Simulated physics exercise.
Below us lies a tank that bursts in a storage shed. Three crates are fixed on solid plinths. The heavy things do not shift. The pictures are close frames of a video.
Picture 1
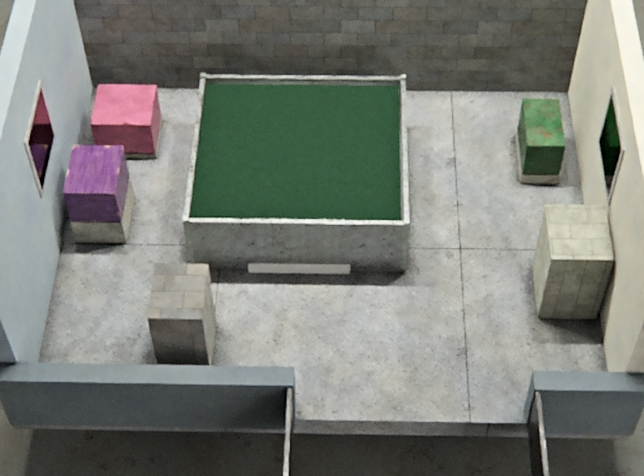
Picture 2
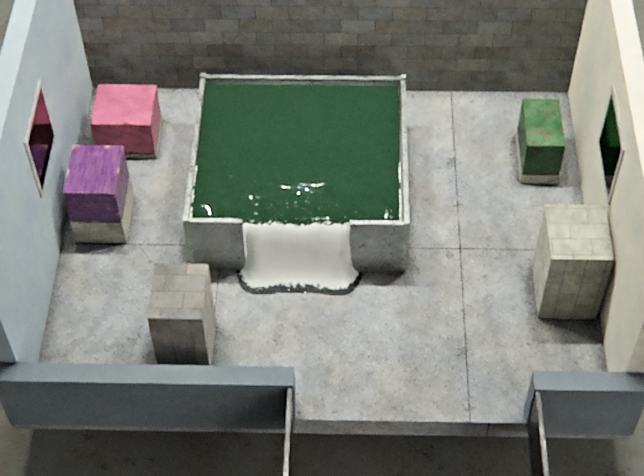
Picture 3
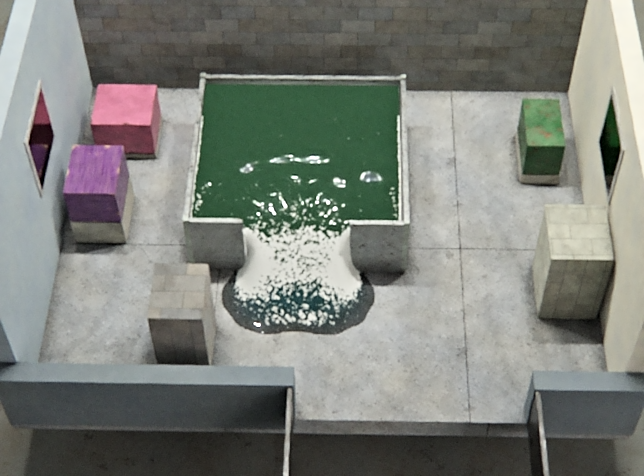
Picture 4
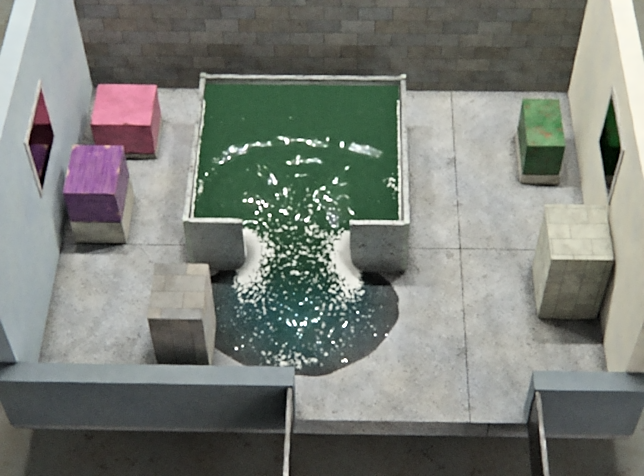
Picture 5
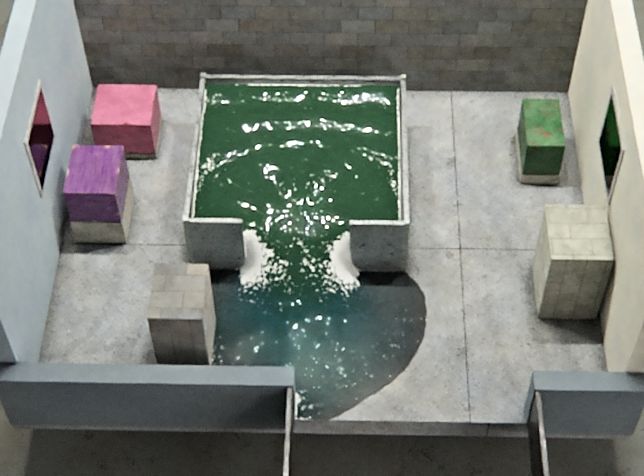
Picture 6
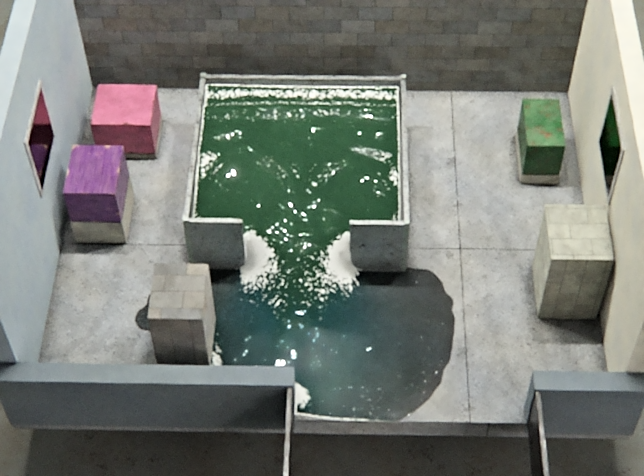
In a storage shed with colored blocks along the sides, the front of a tank of green water opened, and the water poured through the gap and spread across the grey floor around a block.
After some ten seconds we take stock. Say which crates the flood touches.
In the end: The green crate stays dry; the pink crate gets wet; the purple crate stays dry.
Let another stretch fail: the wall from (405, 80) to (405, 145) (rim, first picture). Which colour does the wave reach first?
That is the one in green.
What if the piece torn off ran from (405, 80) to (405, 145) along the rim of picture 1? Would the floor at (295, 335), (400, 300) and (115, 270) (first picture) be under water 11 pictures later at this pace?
As listed: Clear, clear, no water.
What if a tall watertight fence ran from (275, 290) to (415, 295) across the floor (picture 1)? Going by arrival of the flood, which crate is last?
It is the pink one.
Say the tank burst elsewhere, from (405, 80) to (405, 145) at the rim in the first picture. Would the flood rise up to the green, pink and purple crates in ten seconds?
The green one gets wet, the pink one ends up wet, the purple one remains dry.
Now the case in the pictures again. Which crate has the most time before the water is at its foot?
That is the one in green.
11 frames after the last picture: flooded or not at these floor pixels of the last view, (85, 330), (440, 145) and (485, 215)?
In turn: Wet, no water, no water.
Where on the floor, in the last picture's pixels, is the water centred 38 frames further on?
At about (259, 246).
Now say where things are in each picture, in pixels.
The first frame shows still water in the open tank at (300, 150).
In the second frame, water pours out at (297, 250) and has run to (352, 282).
In the third frame, water pours out at (297, 253) and has run to (352, 319).
In the fourth frame, water pours out at (298, 254) and has run to (320, 369).
In the fifth frame, the front is at a hidden place, out from the gap at (298, 254).
In the sixth frame, the front is at a hidden place, out from the gap at (297, 253).
A moment on, water covers 35 % of the floor; the green crate not reached, the pink crate not reached, the purple crate not reached.
Next, water covers 40 % of the floor; the green crate not reached, the pink crate not reached, the purple crate water round its plinth.
Then, water covers 50 % of the floor; the green crate not reached, the pink crate water round its plinth, the purple crate water round its plinth.
Later, water covers 70 % of the floor; the green crate water round its plinth, the pink crate water round its plinth, the purple crate water round its plinth.
In the end, water covers 85 % of the floor; the green crate stayed above the water, the pink crate was topped, the purple crate stayed above the water.
